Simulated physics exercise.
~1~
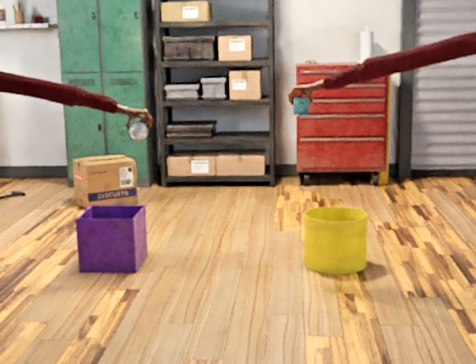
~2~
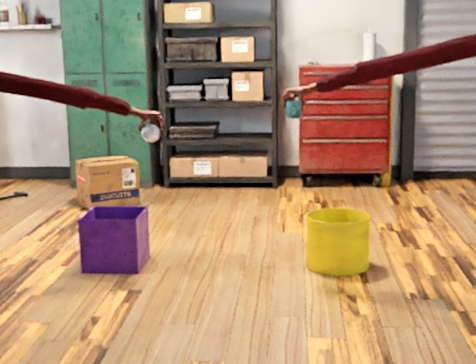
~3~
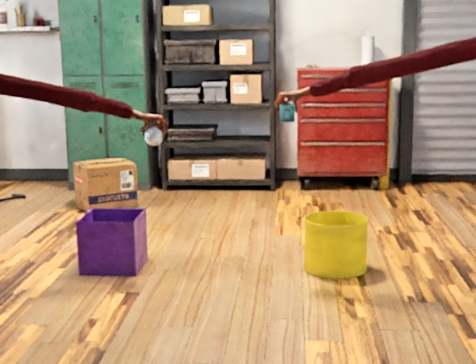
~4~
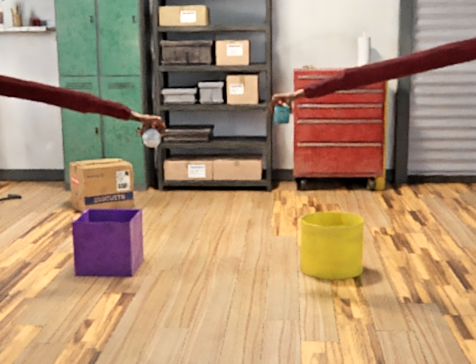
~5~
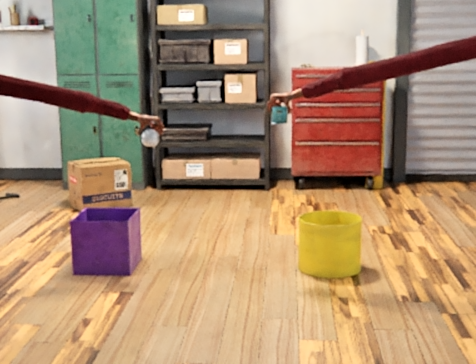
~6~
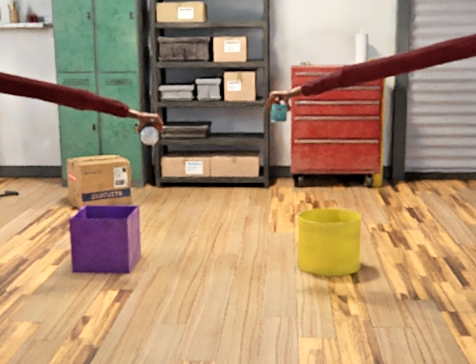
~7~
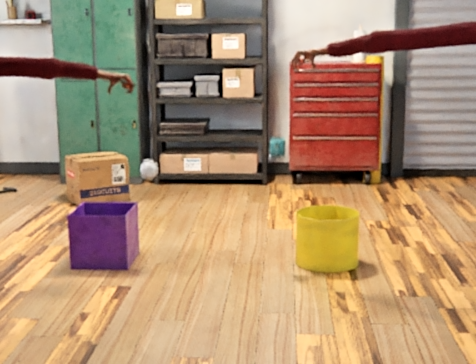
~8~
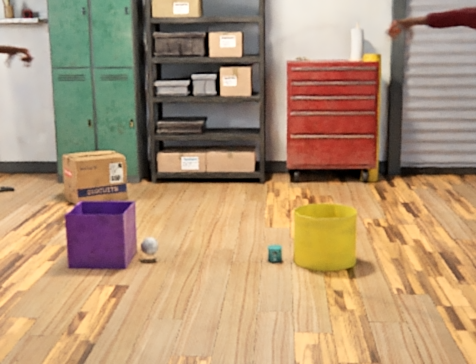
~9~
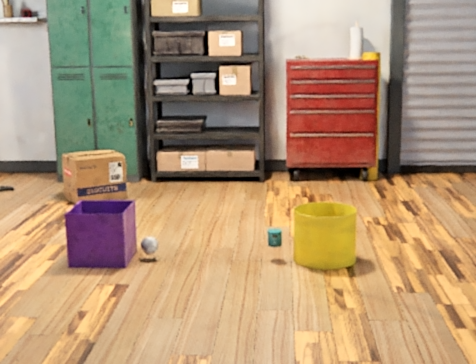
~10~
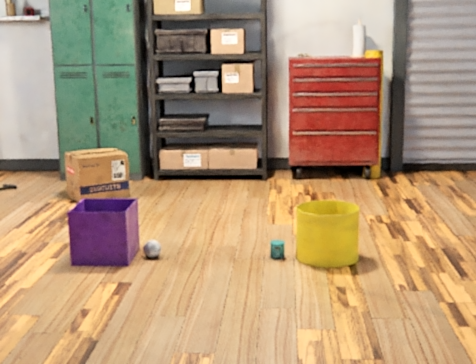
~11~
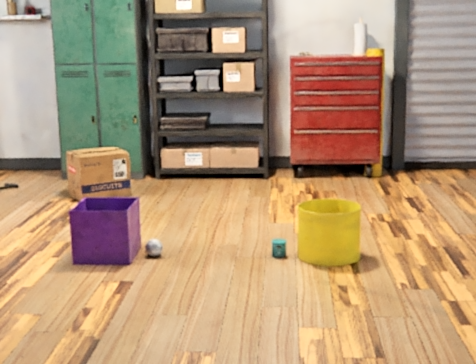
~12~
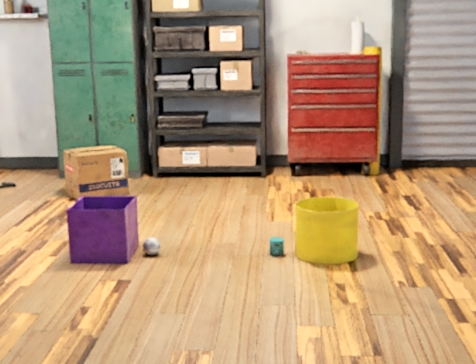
In this clip, two hands reach in from opposite sides holding a white ball and a turquoise tin, move slightly inward, then let go and withdraw. Both objects drop to the wooden floor and rest between the purple crate and yellow bucket, outside both containers.
